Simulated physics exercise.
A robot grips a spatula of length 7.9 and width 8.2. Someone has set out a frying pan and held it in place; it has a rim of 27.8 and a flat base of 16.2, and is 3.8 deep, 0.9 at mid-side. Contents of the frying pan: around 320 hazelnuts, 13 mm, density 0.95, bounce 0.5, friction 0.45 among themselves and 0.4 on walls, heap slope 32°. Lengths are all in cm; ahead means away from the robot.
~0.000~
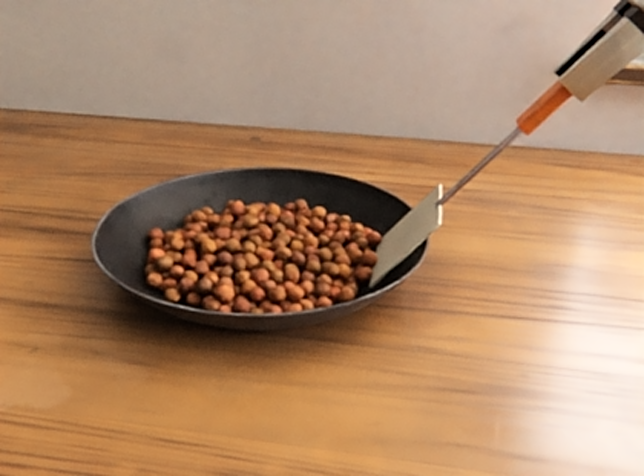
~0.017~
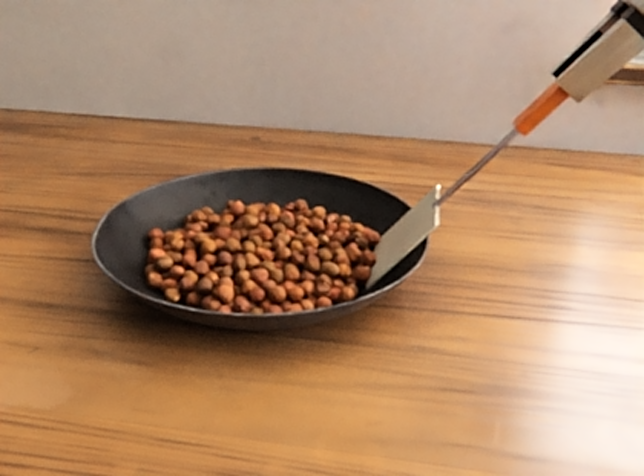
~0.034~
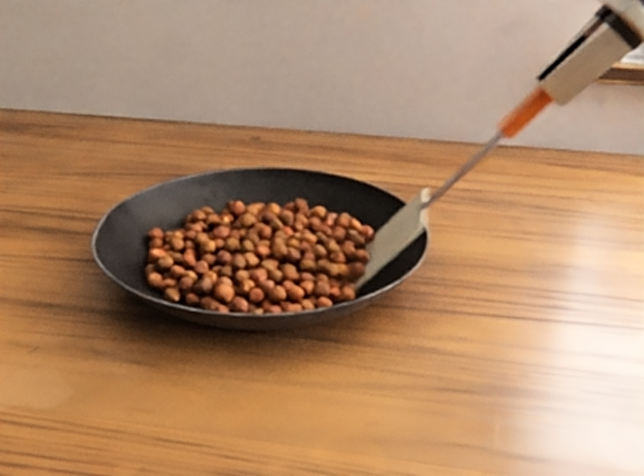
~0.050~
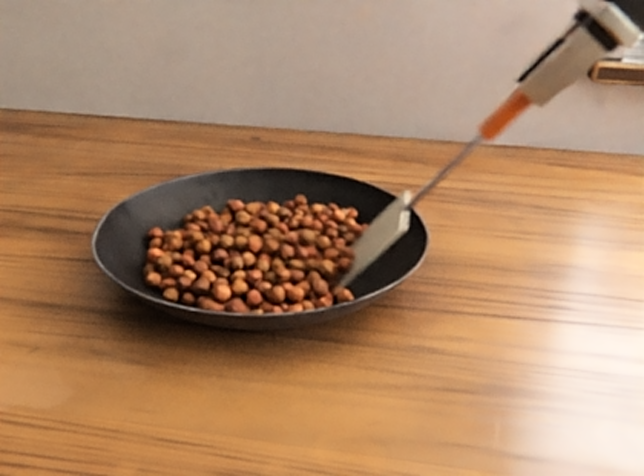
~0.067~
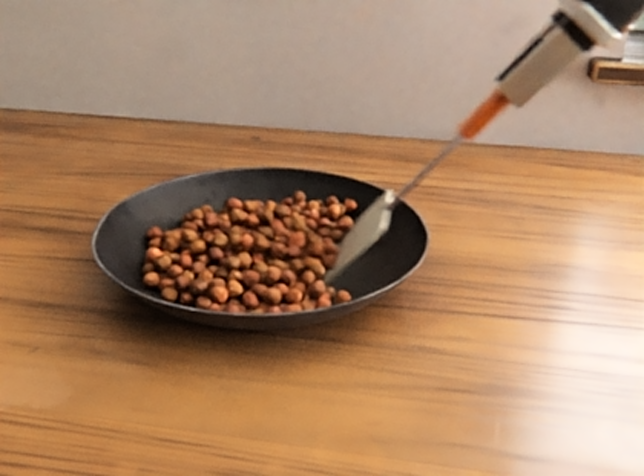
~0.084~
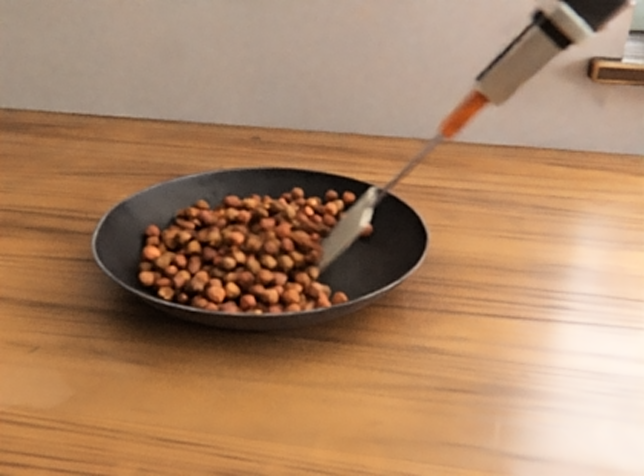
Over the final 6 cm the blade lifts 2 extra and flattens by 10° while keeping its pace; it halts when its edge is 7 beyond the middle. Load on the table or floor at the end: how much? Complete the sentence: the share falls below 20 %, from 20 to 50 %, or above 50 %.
The share falls below 20 %.
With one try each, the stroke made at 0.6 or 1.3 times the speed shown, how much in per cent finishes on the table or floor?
The two tries give about 0 and 15 in a hundred.
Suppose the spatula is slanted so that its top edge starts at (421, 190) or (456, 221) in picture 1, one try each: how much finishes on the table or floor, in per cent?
Close to 10 and 5 percent respectively.
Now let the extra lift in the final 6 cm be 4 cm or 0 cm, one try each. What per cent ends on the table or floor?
First try about 10 %, second try about 0 %.
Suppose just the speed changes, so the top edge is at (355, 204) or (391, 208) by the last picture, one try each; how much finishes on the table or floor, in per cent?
Close to 10 per cent in the first try and close to 0 per cent in the second.
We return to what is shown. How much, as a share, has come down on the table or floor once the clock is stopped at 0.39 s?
5 %.
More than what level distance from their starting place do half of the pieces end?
Roughly 4 cm.
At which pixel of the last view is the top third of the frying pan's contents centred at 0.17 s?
I'd put it close to (211, 230).
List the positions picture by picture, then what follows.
The spatula top edge at (440, 203), sloping 51°; upper third of the load around (260, 245), from x 155 to 375, top at y 205; 323 in the frying pan, in the first picture.
The spatula top edge at (438, 204), sloping 51°; upper third of the load around (260, 245), from x 155 to 370, top at y 205, in the second picture.
The spatula top edge at (425, 207), sloping 51°; upper third of the load around (267, 246), from x 155 to 365, top at y 205, in the third picture.
The spatula top edge at (406, 208), sloping 51°; upper third of the load around (268, 243), from x 150 to 365, top at y 200, in the fourth picture.
The spatula top edge at (388, 207), sloping 51°; upper third of the load around (267, 241), from x 150 to 365, top at y 195, in the fifth picture.
The spatula top edge at (370, 206), sloping 51°; upper third of the load around (261, 240), from x 145 to 365, top at y 195; 323 in the frying pan, in the sixth picture.
After 0.13 s, sloping 51°, highest piece 6 above the table; 323 in the frying pan.
After 0.17 s, sloping 47°, highest piece 6 above the table; 323 in the frying pan.
After 0.39 s, sloping 41°, highest piece 5 above the table; 310 in the frying pan, 13 on the table or floor.
After 1.44 s, sloping 41°, highest piece 5 above the table; 310 in the frying pan, 13 on the table or floor.
In the end, 310 in the frying pan, 13 on the table or floor. That is 4 % on the table or floor.
